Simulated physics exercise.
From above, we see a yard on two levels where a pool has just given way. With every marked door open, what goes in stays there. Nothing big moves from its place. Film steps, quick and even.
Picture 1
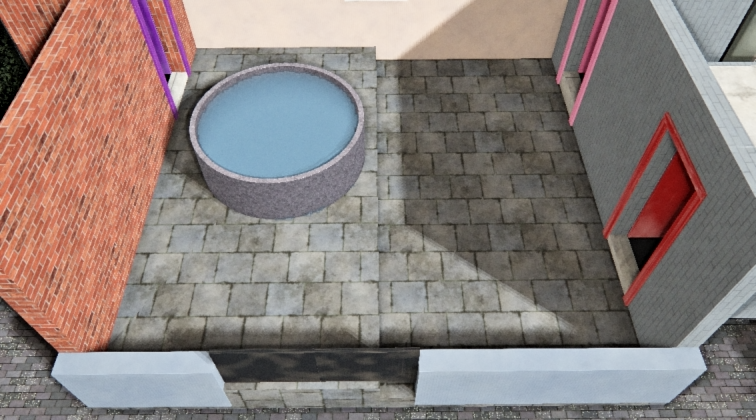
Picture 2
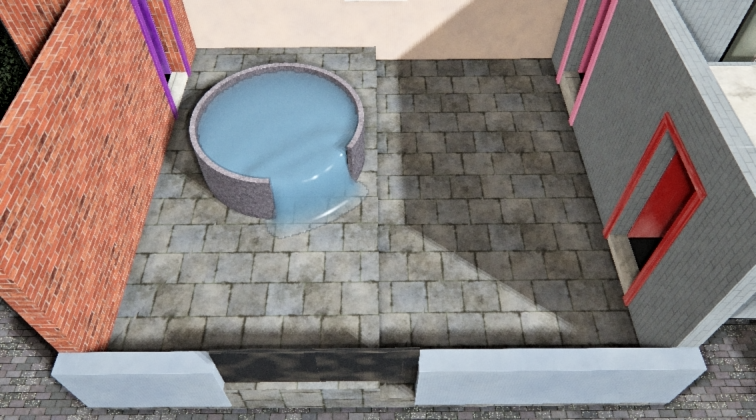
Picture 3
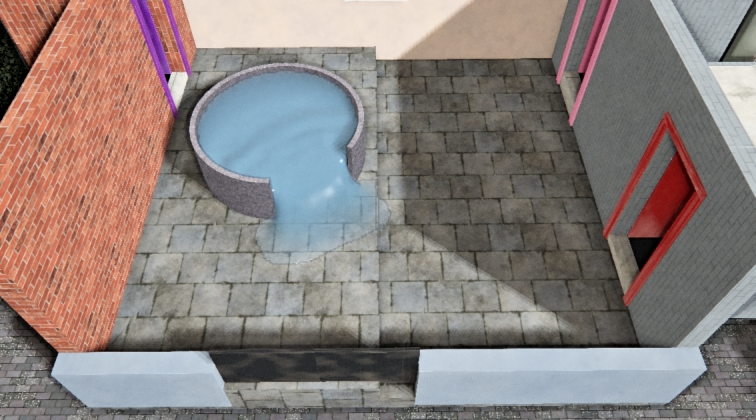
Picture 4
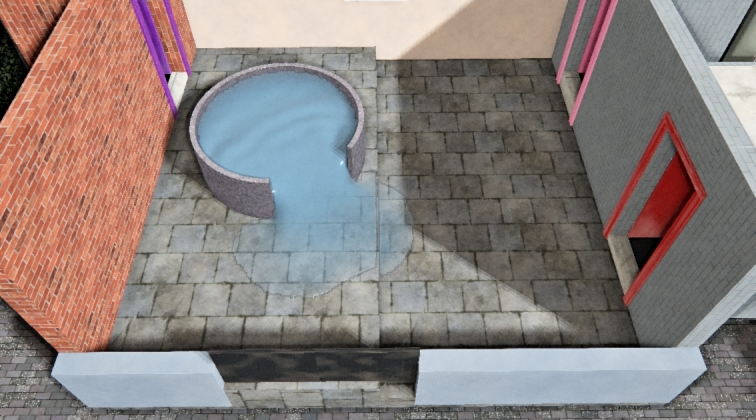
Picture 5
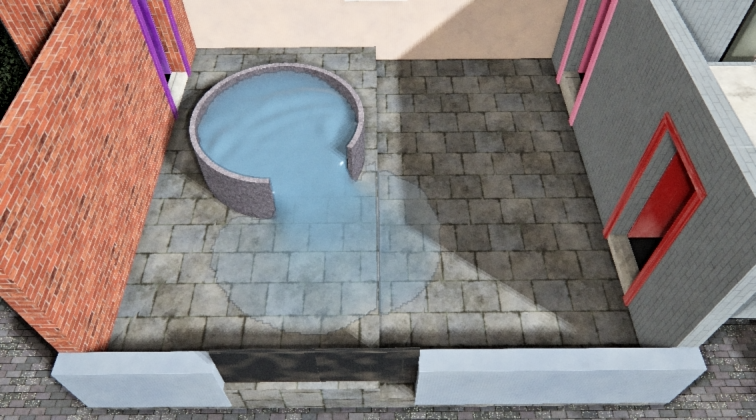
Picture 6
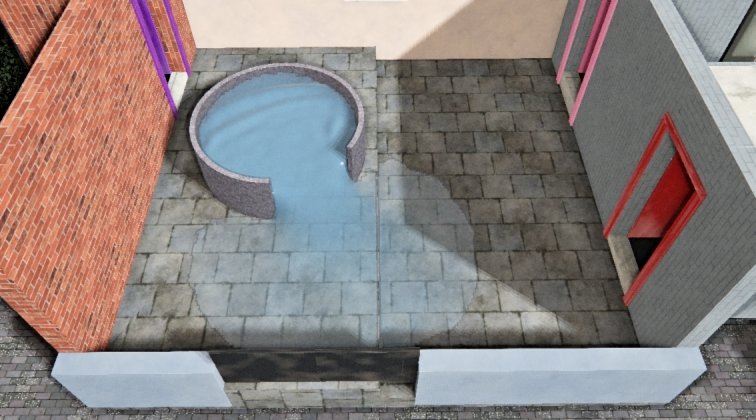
In a walled paved yard, a round stone tank gapes open at the front and blue water pours out, fanning across the slabs.
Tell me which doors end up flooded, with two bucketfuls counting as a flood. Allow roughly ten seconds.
One by one: I expect the pink door to stop at two buckets or less; I expect the purple door to stop at two buckets or less; I expect the red door to go past two buckets.
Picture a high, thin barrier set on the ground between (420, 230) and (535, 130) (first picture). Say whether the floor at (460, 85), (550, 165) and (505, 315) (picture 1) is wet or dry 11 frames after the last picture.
Reading them off in sequence: Spared, spared, swamped.
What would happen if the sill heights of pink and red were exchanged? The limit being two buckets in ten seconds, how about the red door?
That way the red one stays in check.
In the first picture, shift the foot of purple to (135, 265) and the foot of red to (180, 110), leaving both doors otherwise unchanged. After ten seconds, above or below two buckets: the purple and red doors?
Door purple keeps within limits, while door red keeps within limits.
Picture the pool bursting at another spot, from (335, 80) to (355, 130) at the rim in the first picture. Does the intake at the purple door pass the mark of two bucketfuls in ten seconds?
Note: Purple door admits less.
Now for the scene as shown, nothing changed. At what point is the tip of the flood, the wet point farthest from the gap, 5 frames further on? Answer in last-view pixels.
By then the tip should be at about (596, 375).
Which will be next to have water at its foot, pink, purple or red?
From the pictures, my answer is the red one.
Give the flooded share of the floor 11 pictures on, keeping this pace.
About 40 per cent.
A moment on, water covers 30 % of the floor; the pink door not reached, the purple door not reached, the red door not reached.
Next, water covers 40 % of the floor; the pink door not reached, the purple door not reached, the red door wet at the sill, nothing in.
Then, water covers 50 % of the floor; the pink door not reached, the purple door not reached, the red door over two buckets in.
Later, water covers 85 % of the floor; the pink door wet at the sill, nothing in, the purple door wet at the sill, nothing in, the red door far over two buckets in.
In the end, water covers 95 % of the floor; the pink door wet at the sill, nothing in, the purple door wet at the sill, nothing in, the red door far over two buckets in.
